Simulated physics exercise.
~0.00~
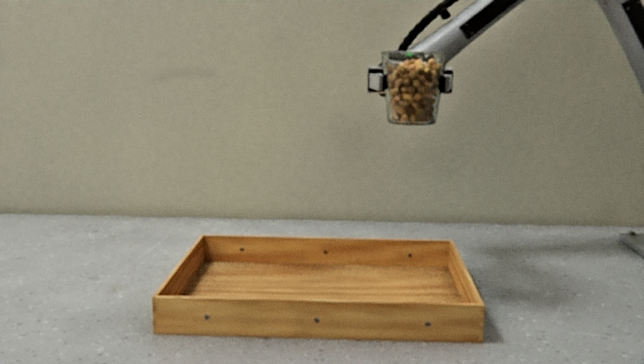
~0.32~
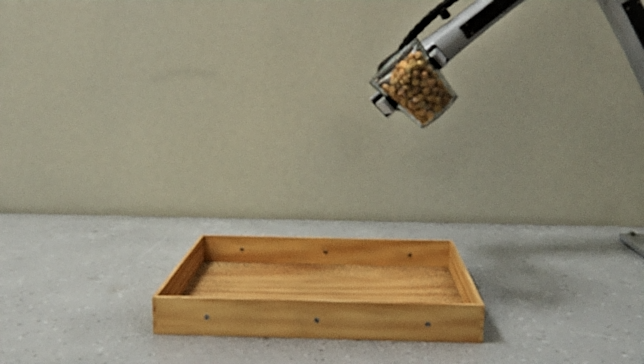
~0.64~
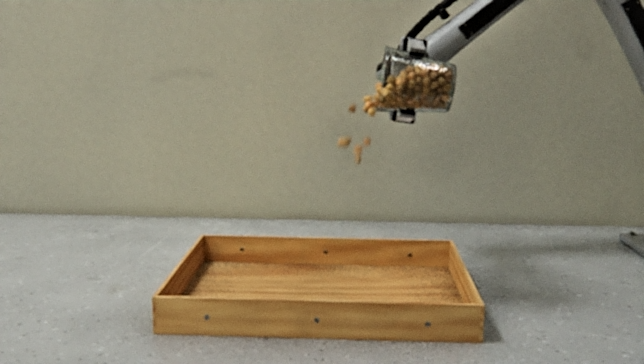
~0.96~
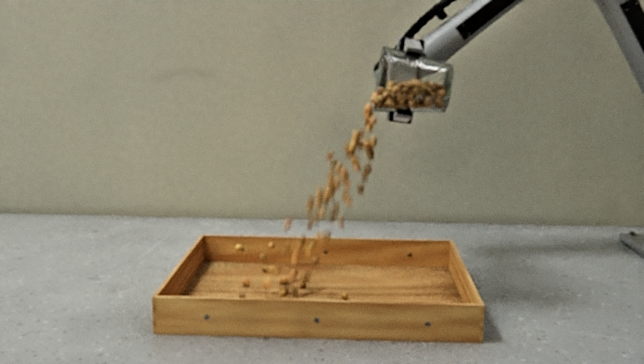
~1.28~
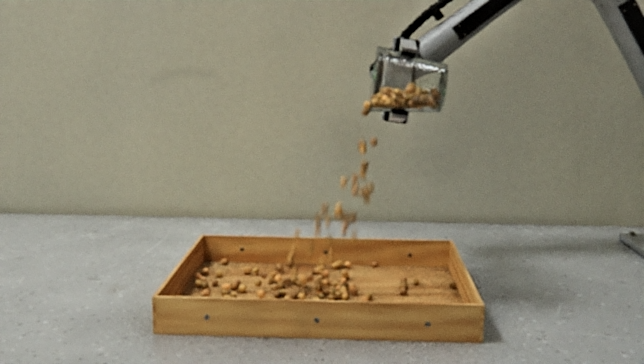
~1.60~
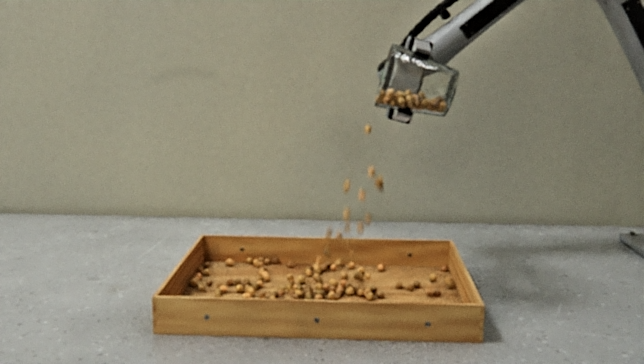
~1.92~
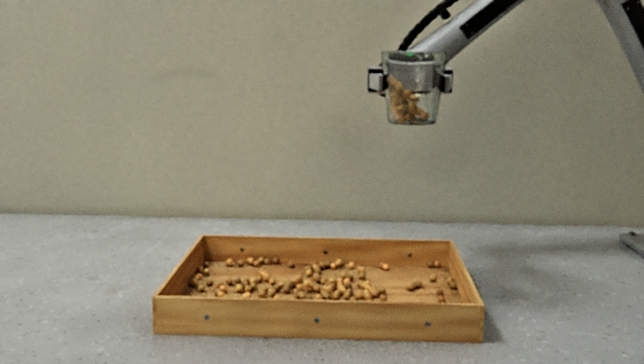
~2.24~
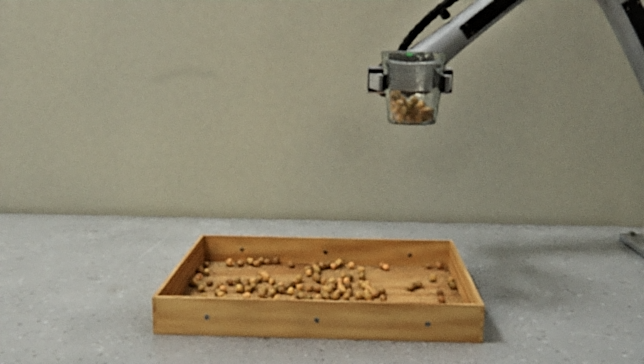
The footage shows a robotic arm tipping a clear beaker of dried chickpeas to the left, sending a stream of them into a shallow wooden tray below, then turning the beaker upright with some chickpeas still inside and many scattered across the tray.
